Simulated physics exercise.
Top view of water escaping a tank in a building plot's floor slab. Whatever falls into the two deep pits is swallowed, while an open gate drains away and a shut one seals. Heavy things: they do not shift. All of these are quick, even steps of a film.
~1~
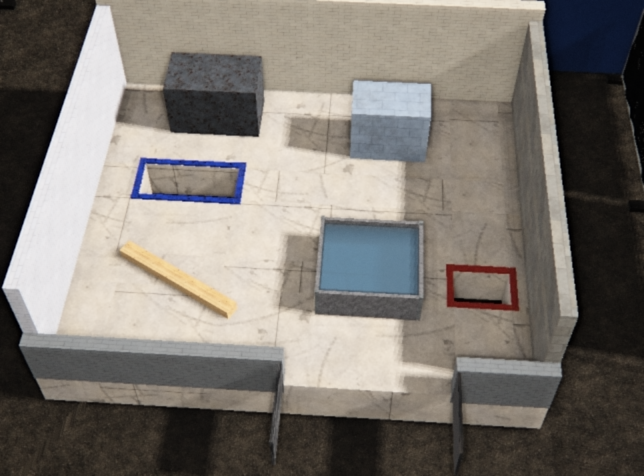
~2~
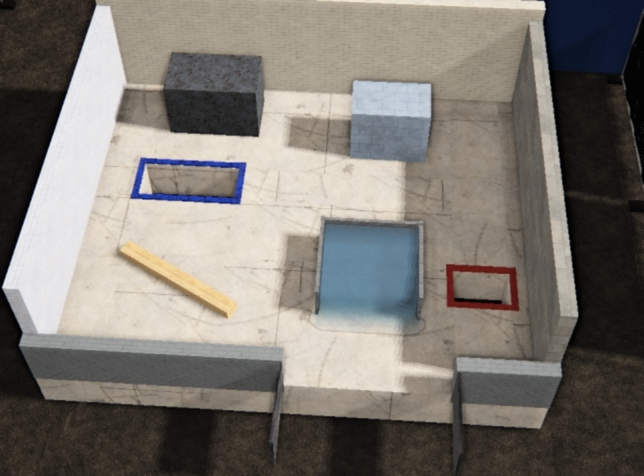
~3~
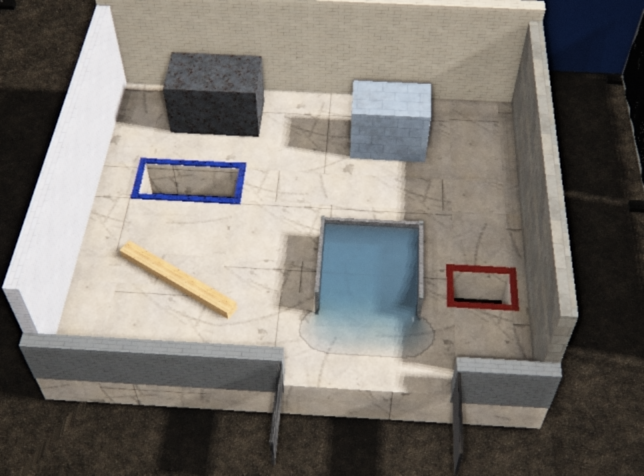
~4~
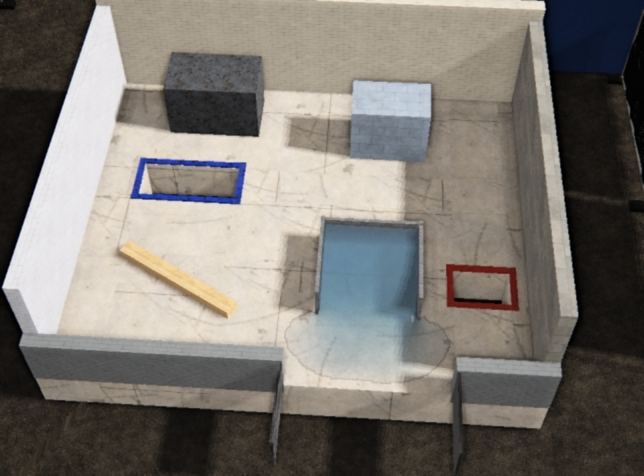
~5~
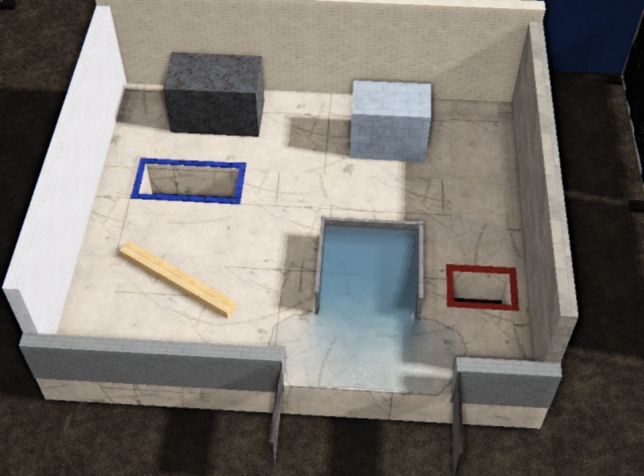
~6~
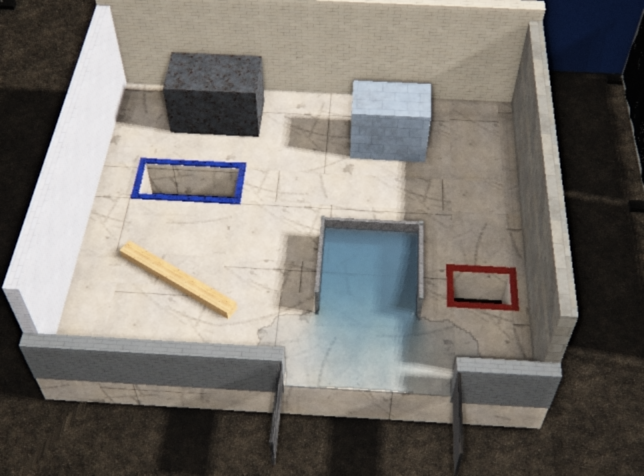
Water poured out of the tank's open front side and spread across the pale floor slab toward the gap in the low front wall, while the blocks, the plank and the framed holes stayed still.
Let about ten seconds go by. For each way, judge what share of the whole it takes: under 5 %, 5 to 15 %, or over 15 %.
In order: The gate clears fifteen per cent. The red pit never reaches five per cent. The blue pit never reaches five per cent.
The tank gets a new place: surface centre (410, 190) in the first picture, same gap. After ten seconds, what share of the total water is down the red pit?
The red pit takes 25 per cent.
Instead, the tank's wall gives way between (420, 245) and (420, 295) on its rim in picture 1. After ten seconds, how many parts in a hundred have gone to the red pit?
About 65 percent ends up in the red pit, by my reckoning.
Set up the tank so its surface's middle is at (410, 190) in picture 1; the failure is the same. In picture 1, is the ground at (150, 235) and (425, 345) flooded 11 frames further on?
I'd say the first one's left untouched and the second one's soaked.
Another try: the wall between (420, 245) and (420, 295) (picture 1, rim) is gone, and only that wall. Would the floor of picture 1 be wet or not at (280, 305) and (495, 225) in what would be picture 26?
In order: Spared and swamped.
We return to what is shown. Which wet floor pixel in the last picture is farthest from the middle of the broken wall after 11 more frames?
I'd say at around (141, 363).
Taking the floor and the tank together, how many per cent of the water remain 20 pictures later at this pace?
32 in a hundred.
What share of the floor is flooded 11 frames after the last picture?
I'd guess some 15 per cent.
A moment on, water covers 10 % of the floor; the gate 27 %, the red pit 0 %, the blue pit 0 %.
Next, water covers 15 % of the floor; the gate 50 %, the red pit 0 %, the blue pit 0 %.
Then, water covers 15 % of the floor; the gate 67 %, the red pit 0 %, the blue pit 0 %.
Later, water covers 15 % of the floor; the gate 77 %, the red pit 2 %, the blue pit 0 %.
In the end, water covers 5 % of the floor; the gate 82 %, the red pit 3 %, the blue pit 0 %.
